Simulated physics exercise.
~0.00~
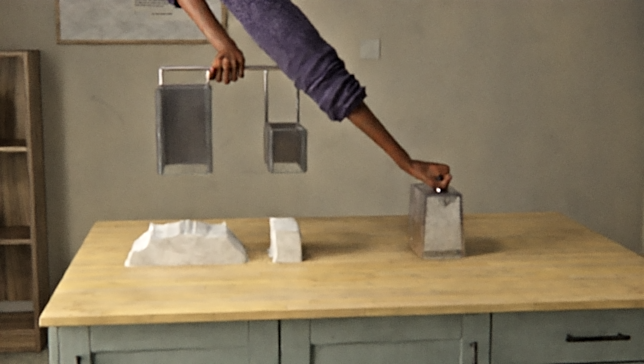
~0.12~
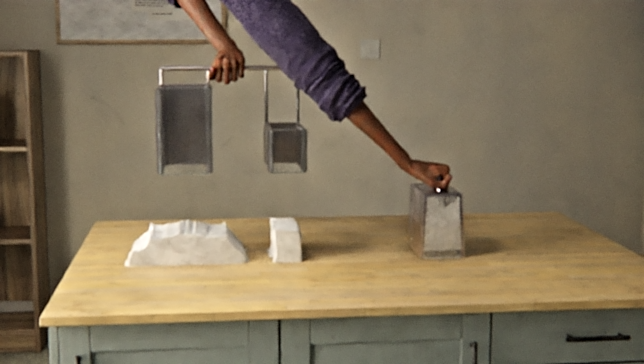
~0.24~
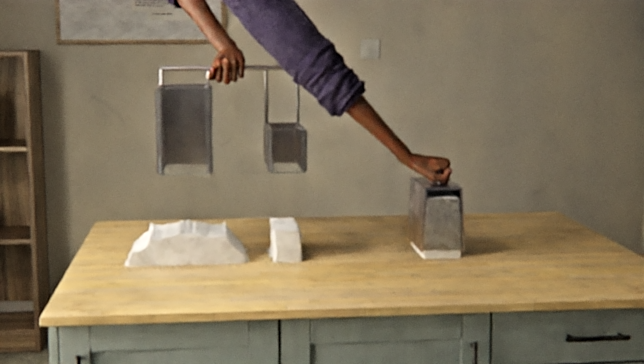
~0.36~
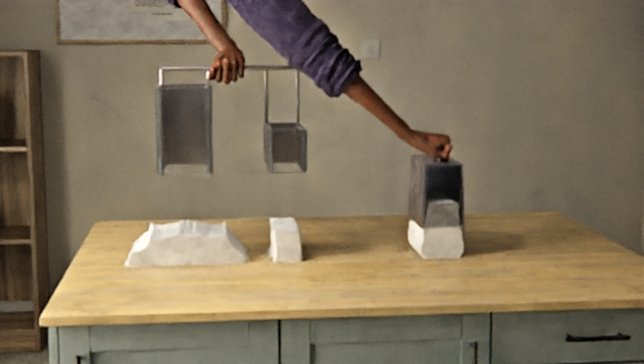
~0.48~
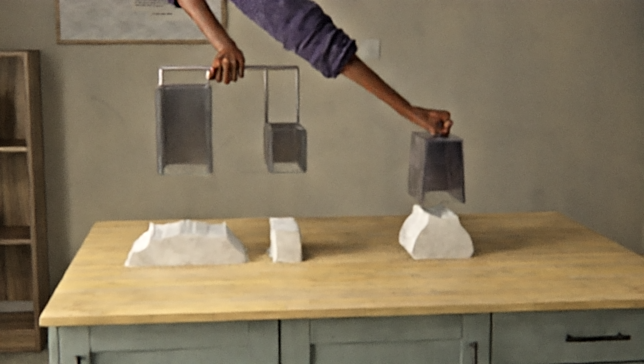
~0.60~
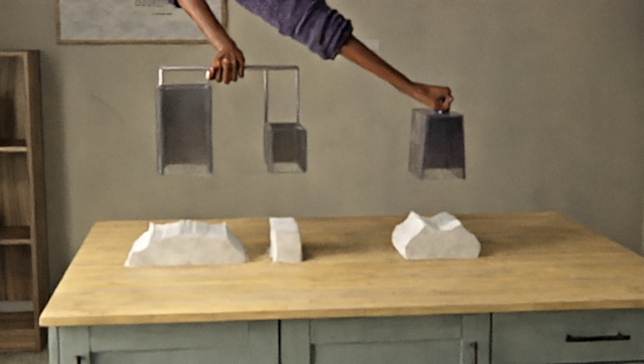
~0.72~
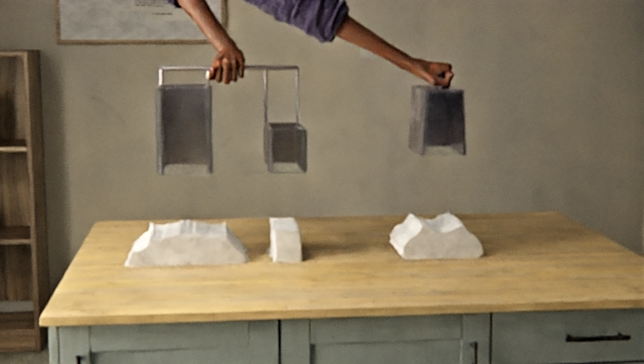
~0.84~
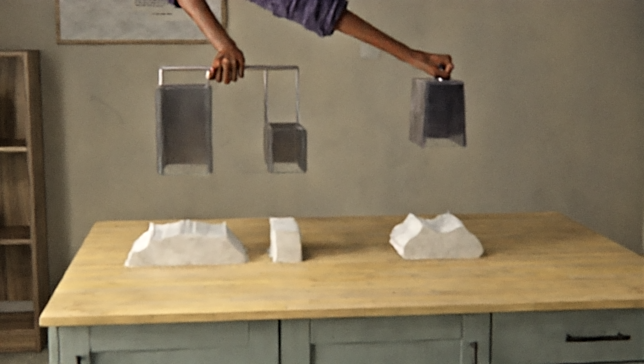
On a wooden table, a hand lifts a tin off white snow, which slumps lower.
